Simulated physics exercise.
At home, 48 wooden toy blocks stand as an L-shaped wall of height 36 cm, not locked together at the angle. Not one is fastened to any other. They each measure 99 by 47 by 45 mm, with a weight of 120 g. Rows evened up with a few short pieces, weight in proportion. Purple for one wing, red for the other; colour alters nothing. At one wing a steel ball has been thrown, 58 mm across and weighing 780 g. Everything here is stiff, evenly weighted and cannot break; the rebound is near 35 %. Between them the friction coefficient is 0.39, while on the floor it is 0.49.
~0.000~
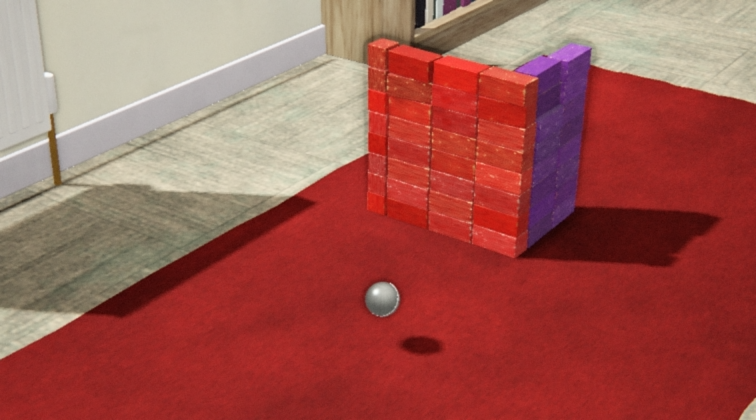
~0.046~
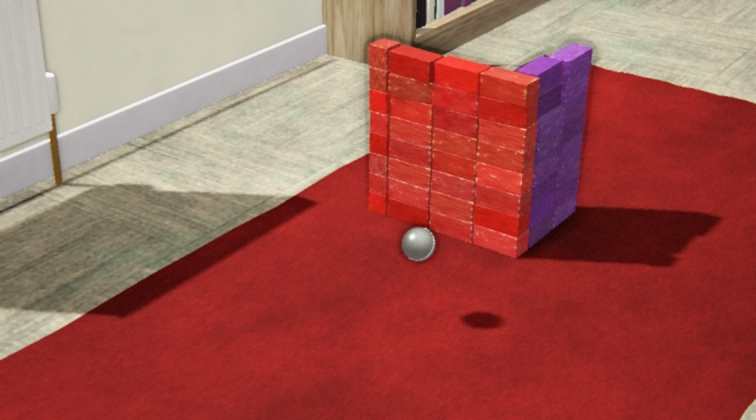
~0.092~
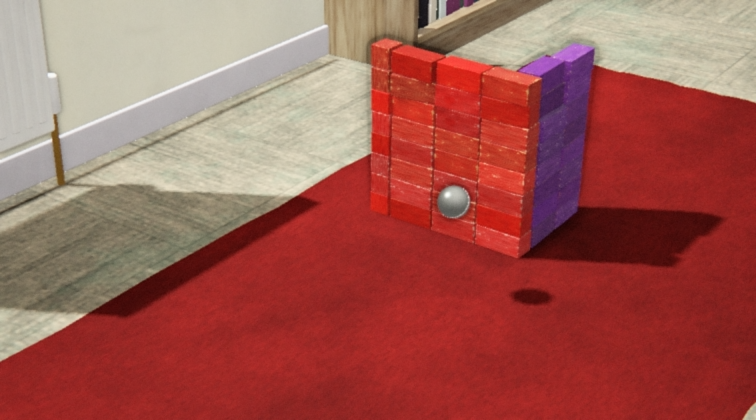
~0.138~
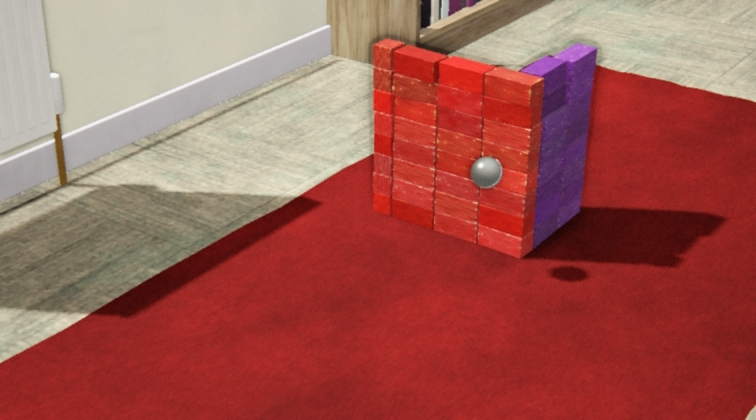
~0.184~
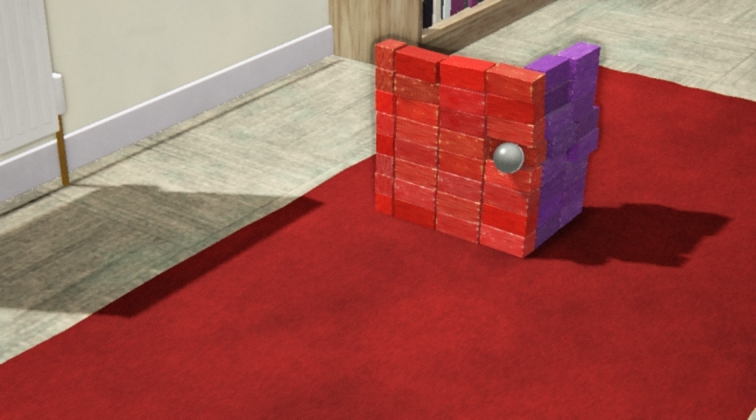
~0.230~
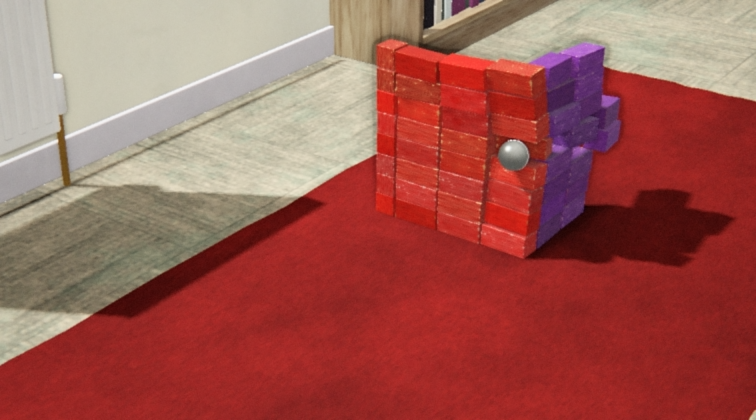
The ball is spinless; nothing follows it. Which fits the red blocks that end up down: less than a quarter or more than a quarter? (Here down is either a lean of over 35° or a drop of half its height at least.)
It fits under a quarter.
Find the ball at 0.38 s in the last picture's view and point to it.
Roughly (509, 184).
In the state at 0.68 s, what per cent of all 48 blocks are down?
By that time it is 30 percent.
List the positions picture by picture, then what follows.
In the first frame (pixels give the middle of a visible side; the camera pans a little), ball (383, 299) 36 cm from contact, 2.7 m/s; top red block (408, 67); top purple block (549, 79); none has stirred.
Ball (419, 244) 26 cm from contact, 2.5 m/s; top red block (409, 67), in the second frame.
Ball (454, 202) 15 cm from contact, 2.4 m/s; top red block (411, 67), in the third frame.
Ball (487, 172) 50 mm from contact, 2.3 m/s; top red block (413, 67), in the fourth frame.
Ball (508, 158) after contact, 0.4 m/s; top red block (415, 68); top purple block (558, 76) 5 mm from its place; steepest lean 4°, the block at (462, 78); movement in 17 of them, in the fifth frame.
Ball (514, 156) after contact, 0.3 m/s; top red block (415, 68); top purple block (560, 74) 4° from how it stood; steepest lean 8°, the block at (509, 83); movement in 24 of them, in the sixth frame.
After 0.38 s, ball still moving; 2 of the 32 red blocks down (11 of 48 in all colours); top red block 5 mm from its place; top purple block 34° from how it stood.
After 0.68 s, ball still moving; 3 of the 32 red blocks down (14 of 48 in all colours); top red block 5 mm from its place; top purple block on its side.
In the end (1.5 s), ball rolling away; 3 of the 32 red blocks down (14 of 48 in all colours); top red block 5 mm from its place; top purple block on its side. That is 9 per cent. From the last view, middles, top red block near (422, 64), top purple block near (548, 173).
